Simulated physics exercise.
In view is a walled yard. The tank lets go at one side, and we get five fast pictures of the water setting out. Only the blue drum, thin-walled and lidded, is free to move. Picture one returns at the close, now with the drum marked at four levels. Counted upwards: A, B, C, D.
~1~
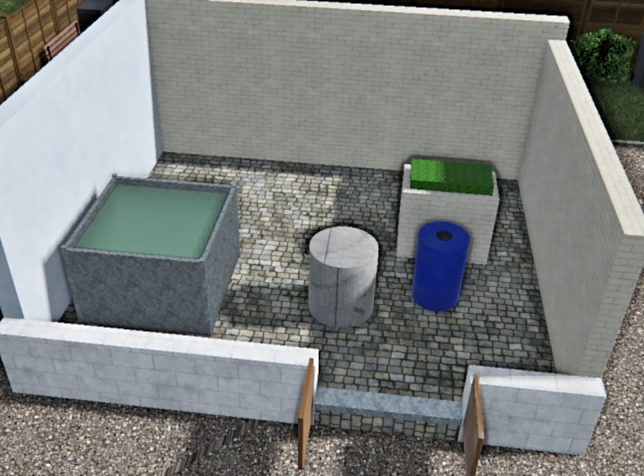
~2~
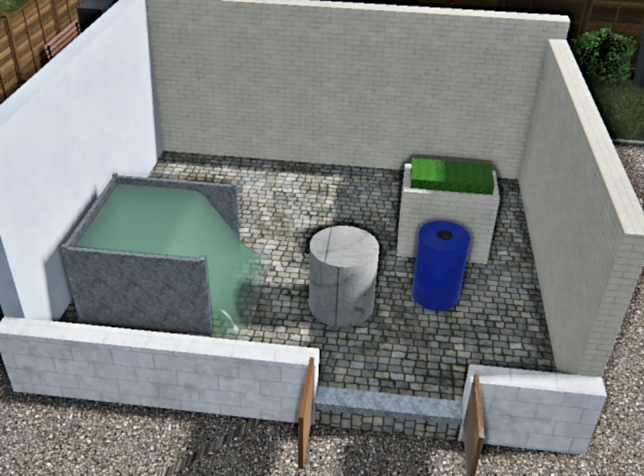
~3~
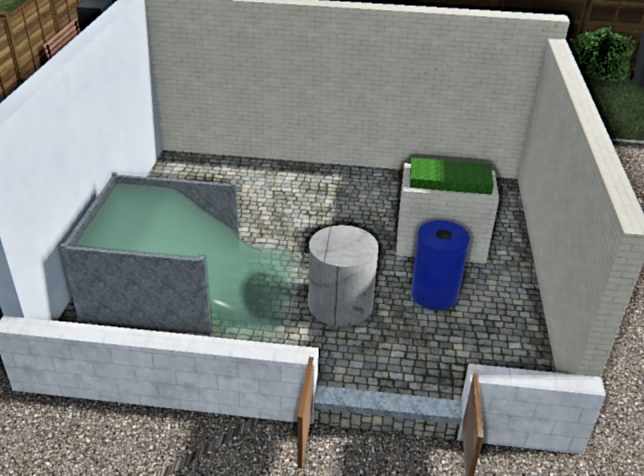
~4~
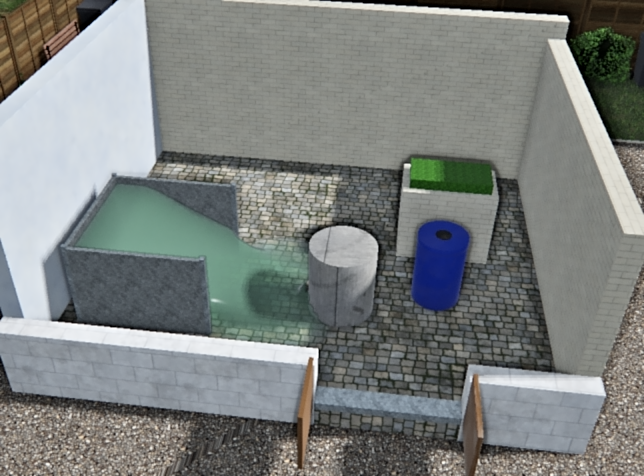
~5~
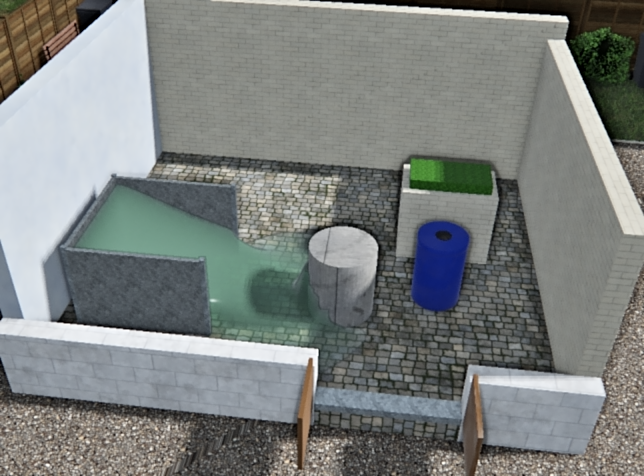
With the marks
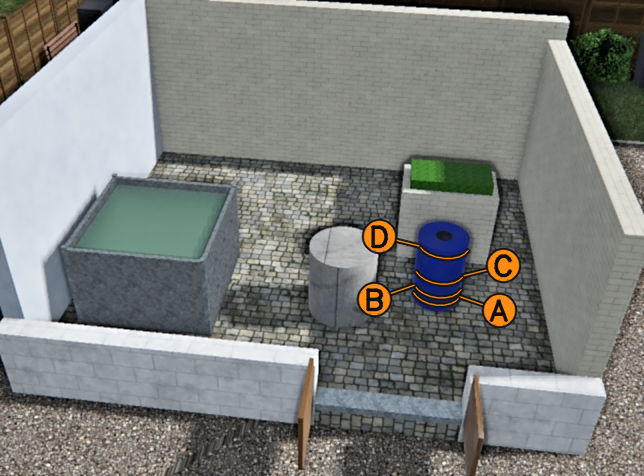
The clip opens on a walled, cobbled yard with a full tank of green water at left, a grey cylinder mid-yard and a blue drum to its right. The tank's right side opens and water surges out rightward, then spreads across the cobbles to the cylinder while the drum stays still.
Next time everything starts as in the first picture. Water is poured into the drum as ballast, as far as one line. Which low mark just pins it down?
B is the one.
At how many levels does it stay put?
Three of them.
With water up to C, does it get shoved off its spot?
No.
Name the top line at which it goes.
It is A.
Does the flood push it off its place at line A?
Yes, that goes wrong.
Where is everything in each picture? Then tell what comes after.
The first picture shows lid of the blue drum at (444, 236); tank full, its middle at (156, 221); open gate at (393, 361).
In the second picture, 3 % of the ground wet, in view closest to the drum at (260, 273).
In the third picture, 7 % of the ground wet, in view closest to the drum at (282, 279).
In the fourth picture, 11 % of the ground wet, in view closest to the drum at (282, 271).
The fifth picture shows lid of the blue drum at (444, 236); water covers 15 % of the ground, mostly out of sight from here.
On the marked copy, A at (436, 305); B at (437, 297); C at (440, 284); D at (444, 258); from the bottom up A, B, C, D.
With A, it is pushed about its own width away.
With B, it does not move.
With C, it does not move.
With D, it does not move.
